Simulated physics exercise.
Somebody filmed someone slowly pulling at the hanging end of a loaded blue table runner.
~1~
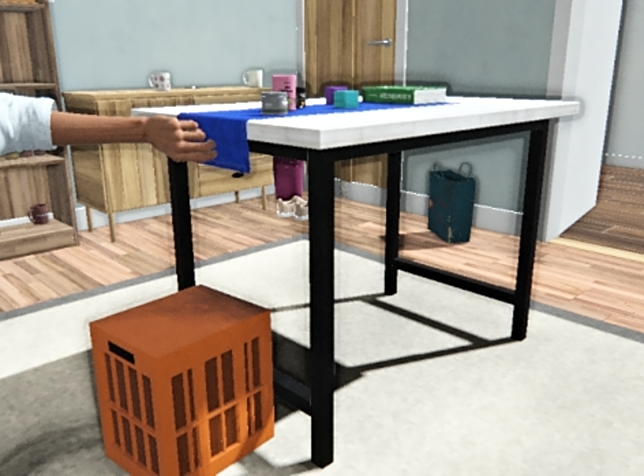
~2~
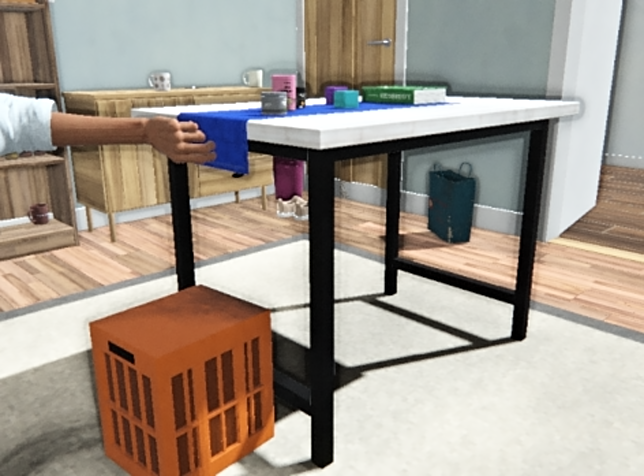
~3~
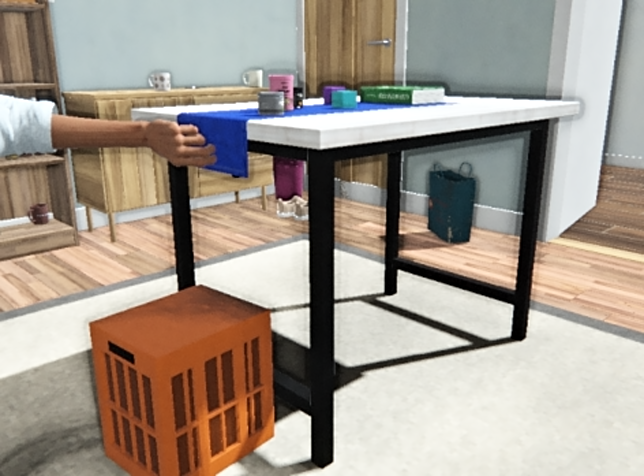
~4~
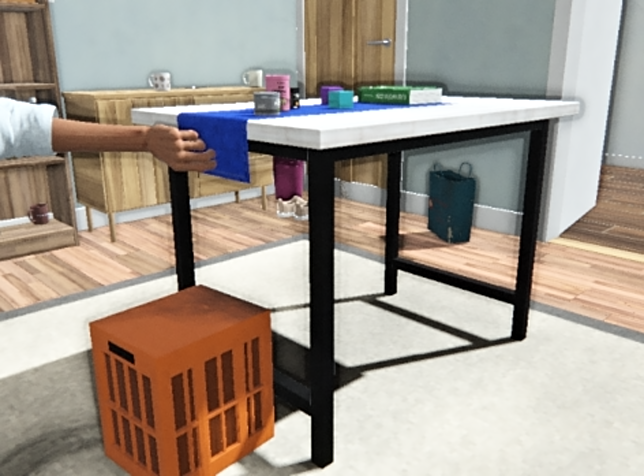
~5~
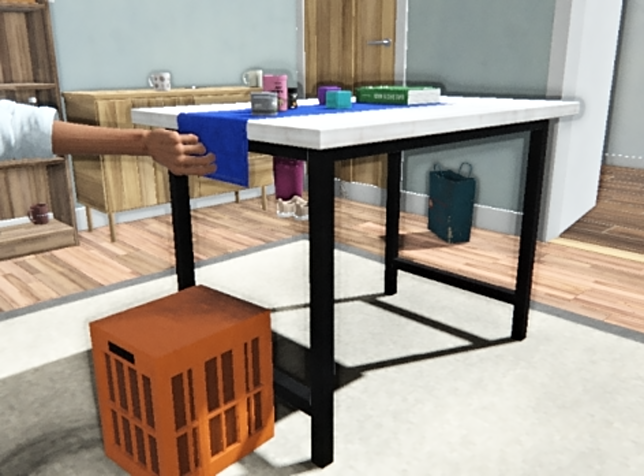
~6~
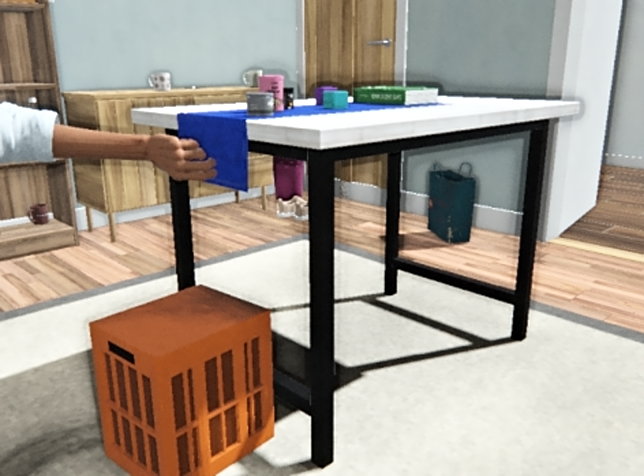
An arm in a pale sleeve reaches in from the left toward a white-topped table with black legs, seen from a fixed view in a room with wooden furniture. On the blue runner sit a grey pot, other small containers, turquoise and purple blocks and a green book, with an orange crate on the floor below. The hand slowly pulls the hanging cloth down, and the objects shift slightly left with it.
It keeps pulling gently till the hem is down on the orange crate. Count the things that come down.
The count of fallen things is three.
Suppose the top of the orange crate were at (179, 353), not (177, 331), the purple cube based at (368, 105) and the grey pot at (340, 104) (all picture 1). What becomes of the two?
The purple cube holds on; the grey pot remains up.
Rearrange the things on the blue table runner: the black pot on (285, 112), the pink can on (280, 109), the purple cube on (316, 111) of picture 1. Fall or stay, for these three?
The black pot comes down; the pink can falls; the purple cube goes over.
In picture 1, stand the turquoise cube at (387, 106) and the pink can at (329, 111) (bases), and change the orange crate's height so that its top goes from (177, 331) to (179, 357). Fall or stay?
The turquoise cube stays on; the pink can tumbles off.
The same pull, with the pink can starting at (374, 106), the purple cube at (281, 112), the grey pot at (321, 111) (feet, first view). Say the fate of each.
The pink can does not fall; the purple cube comes down; the grey pot falls.
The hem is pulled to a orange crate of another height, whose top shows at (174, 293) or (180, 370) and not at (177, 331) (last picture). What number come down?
In that case 2 and 4.
Early on, hem near (214, 235); grey pot gone.
Midway, hem near (215, 280); grey pot and pink can gone.
Finally, hem on the crate; grey pot, pink can and black pot gone. It carries off three.
